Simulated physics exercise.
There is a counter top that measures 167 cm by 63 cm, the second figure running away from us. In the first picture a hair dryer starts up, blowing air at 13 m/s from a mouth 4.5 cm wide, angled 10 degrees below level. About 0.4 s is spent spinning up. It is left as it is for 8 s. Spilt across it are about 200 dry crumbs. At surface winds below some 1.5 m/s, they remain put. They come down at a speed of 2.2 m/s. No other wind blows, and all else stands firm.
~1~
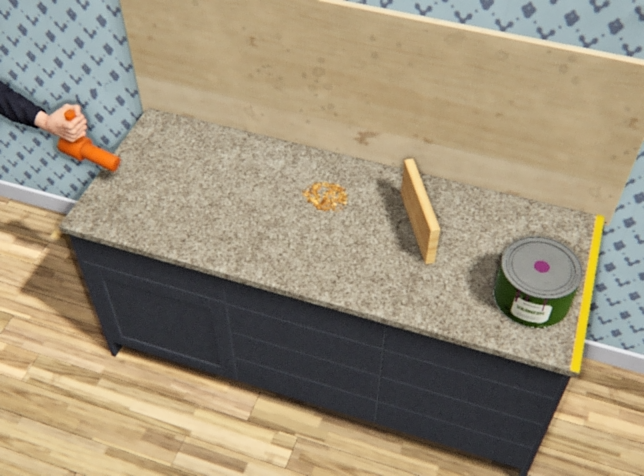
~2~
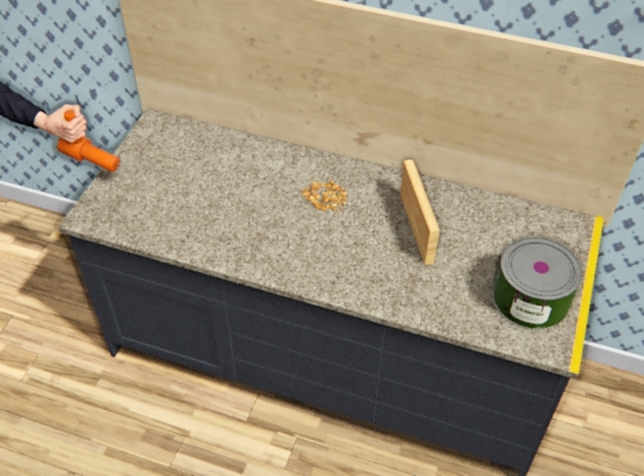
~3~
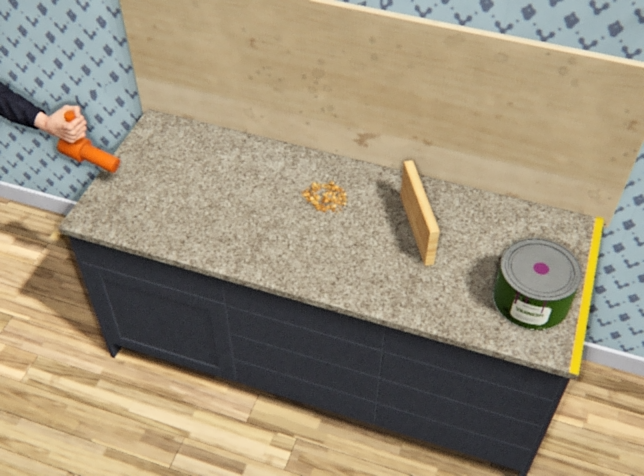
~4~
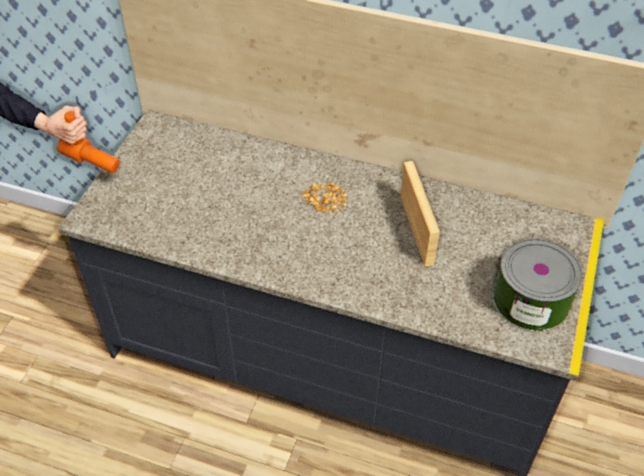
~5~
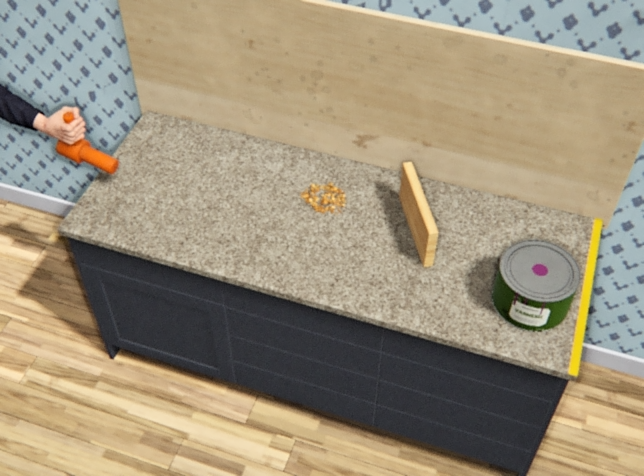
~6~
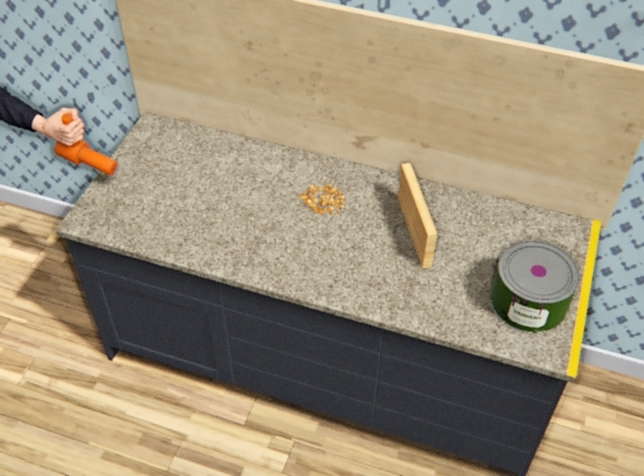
A speckled grey-beige counter with dark blue cabinets stands on a pale wooden floor against blue patterned wallpaper, seen from above at a tilt. A hand holds an orange hair dryer at the left, orange crumbs lie near the middle, and an upright wooden board and green tin stand towards the yellow right edge. The crumbs show no clear movement, while the view shifts very slightly.
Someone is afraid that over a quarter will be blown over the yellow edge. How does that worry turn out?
It does not come true.
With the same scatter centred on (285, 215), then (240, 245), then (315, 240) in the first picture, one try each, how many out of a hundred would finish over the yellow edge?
It goes 10 %, then 5 %, then 40 %.
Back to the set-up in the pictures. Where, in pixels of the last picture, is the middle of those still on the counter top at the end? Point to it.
It lands close to (410, 189) in the last picture.
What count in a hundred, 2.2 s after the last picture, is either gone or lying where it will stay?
The share is roughly 30 %.
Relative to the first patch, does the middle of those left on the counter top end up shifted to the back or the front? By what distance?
Toward the rear, roughly 15 cm.
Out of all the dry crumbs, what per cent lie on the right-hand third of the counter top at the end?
About 15 percent.
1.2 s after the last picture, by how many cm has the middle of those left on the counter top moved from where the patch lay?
Centre offset: Approx. 30 cm.
Then, 1.2 s after the last picture the count stands so, 0 % are over the yellow edge; the middle of those still in play is near (408, 190).
Then, 2.2 s after the last picture the count stands so, 0 % are over the yellow edge; the middle of those still in play is near (408, 190).
Then, 4.0 s after the last picture the count stands so, 0 % are over the yellow edge; the middle of those still in play is near (408, 190).
Then, 7.6 s after the last picture, at the end, 0 % are over the yellow edge; the middle of those still in play is near (410, 189).
